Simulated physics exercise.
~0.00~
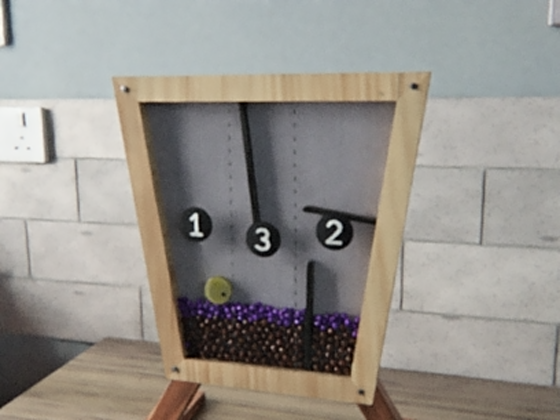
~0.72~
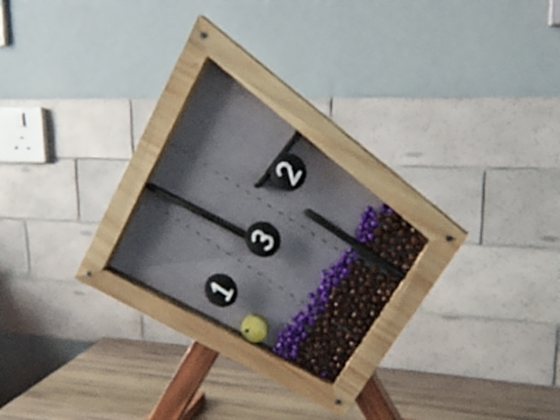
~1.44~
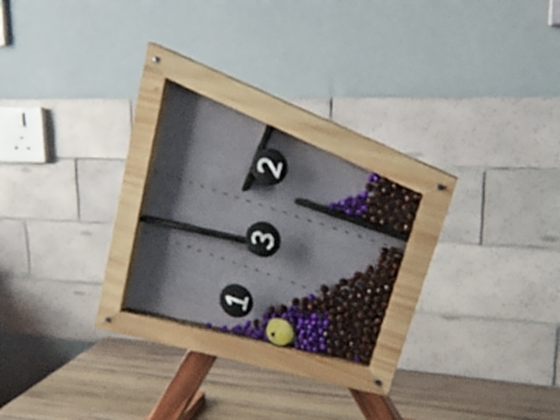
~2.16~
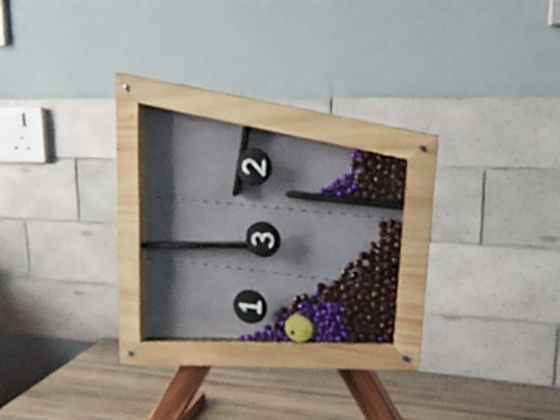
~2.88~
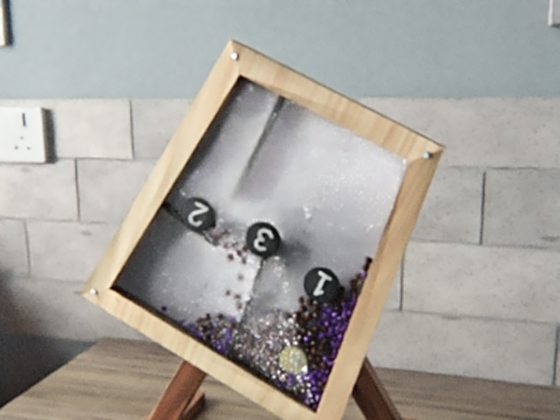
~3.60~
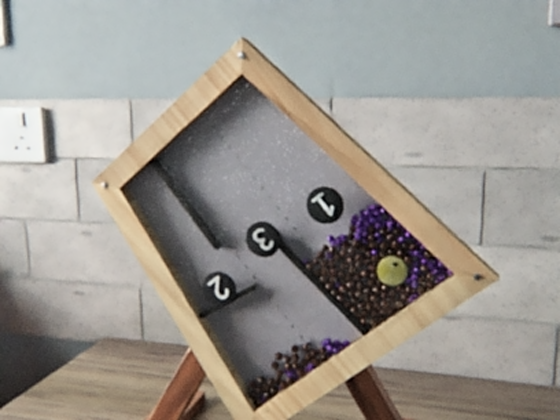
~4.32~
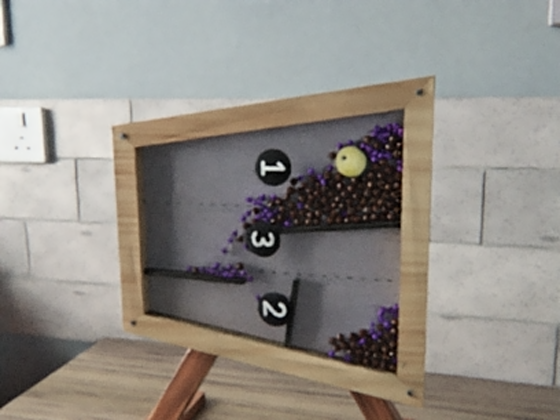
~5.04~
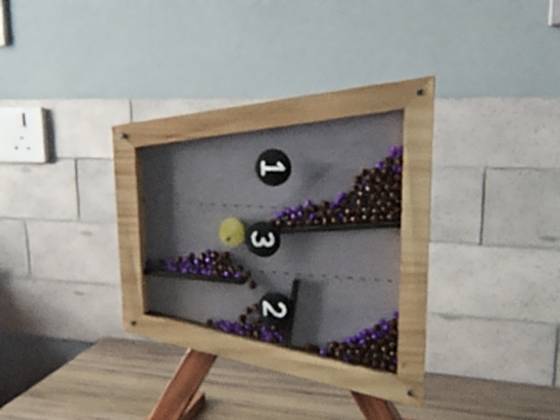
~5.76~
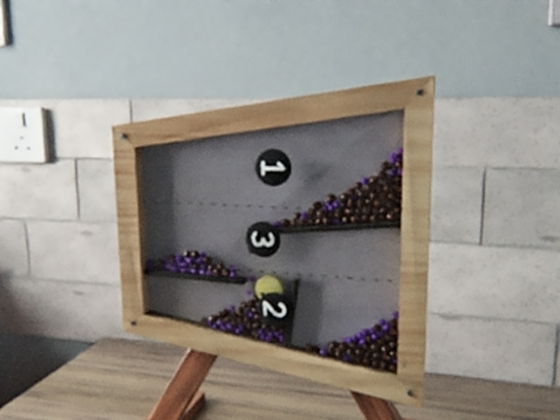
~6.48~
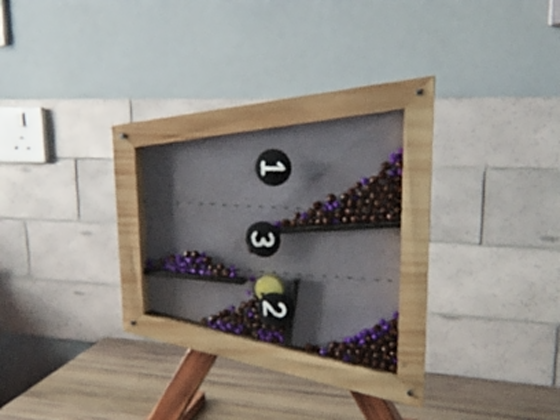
Wooden-framed case of dark and purple beads turning anticlockwise in stages, spilling beads and a yellow disc down to strip two.
